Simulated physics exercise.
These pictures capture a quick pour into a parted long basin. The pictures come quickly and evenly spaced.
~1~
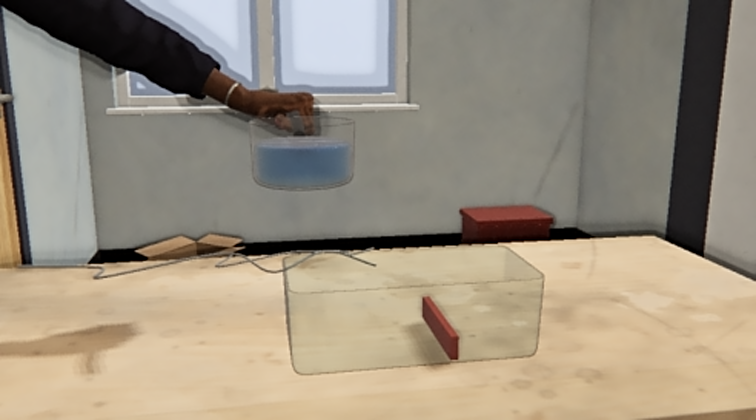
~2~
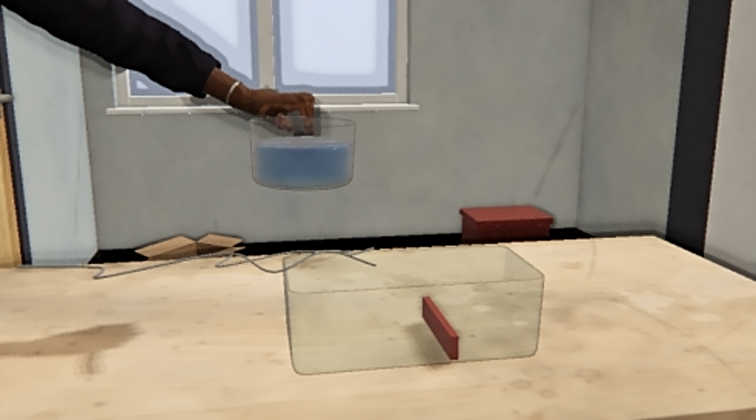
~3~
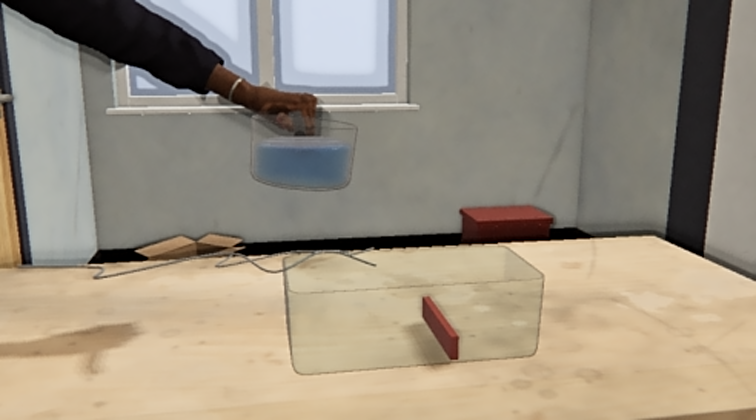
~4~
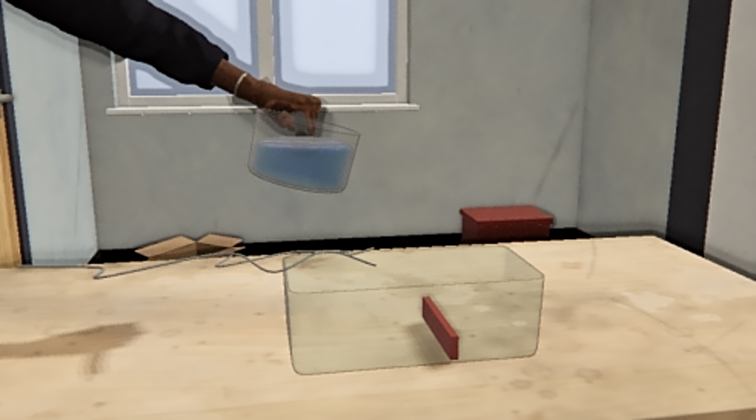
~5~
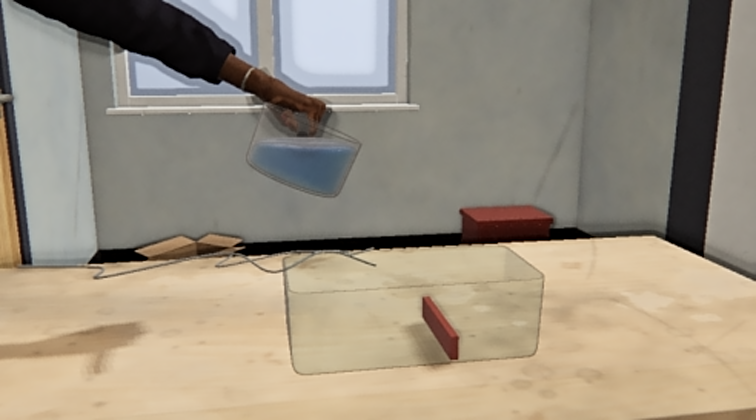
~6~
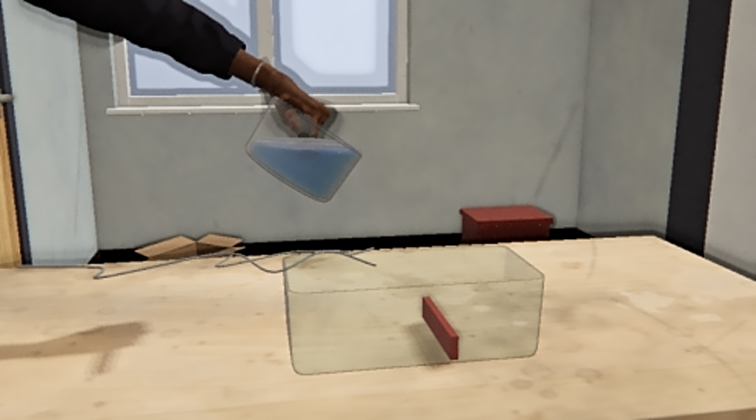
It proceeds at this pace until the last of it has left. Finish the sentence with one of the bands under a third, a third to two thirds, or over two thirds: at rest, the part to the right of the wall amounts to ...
At rest, the part to the right of the wall amounts to under a third.
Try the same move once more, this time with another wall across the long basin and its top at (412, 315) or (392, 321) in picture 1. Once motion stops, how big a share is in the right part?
About 20 per cent, then about 55 per cent.
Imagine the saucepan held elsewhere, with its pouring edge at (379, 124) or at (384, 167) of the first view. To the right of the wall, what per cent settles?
Start one gives some 15 %, start two some 10 %.
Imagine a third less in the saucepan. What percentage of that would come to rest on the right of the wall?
15 per cent.
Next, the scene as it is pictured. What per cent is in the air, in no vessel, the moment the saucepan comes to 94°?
That comes to near 45 percent.
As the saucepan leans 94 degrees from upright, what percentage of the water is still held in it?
Some 35 per cent.
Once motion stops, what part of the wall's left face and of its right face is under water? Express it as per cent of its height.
The left reads 50 in a hundred and the right 10 in a hundred.
A moment on, the saucepan is tipped on its side and 35 per cent is still to pour, 18 is left of the wall and 0 right of it.
Next, the saucepan is tipped right over and 7 per cent is still to pour, 75 is left of the wall and 3 right of it.
Then the saucepan is tipped right over and 0 per cent is still to pour, 86 is left of the wall and 8 right of it.
Later the saucepan is tipped right over and 0 per cent is still to pour, 87 is left of the wall and 9 right of it.
In the end 87 per cent lies left of the wall, 9 right of it and 4 outside.
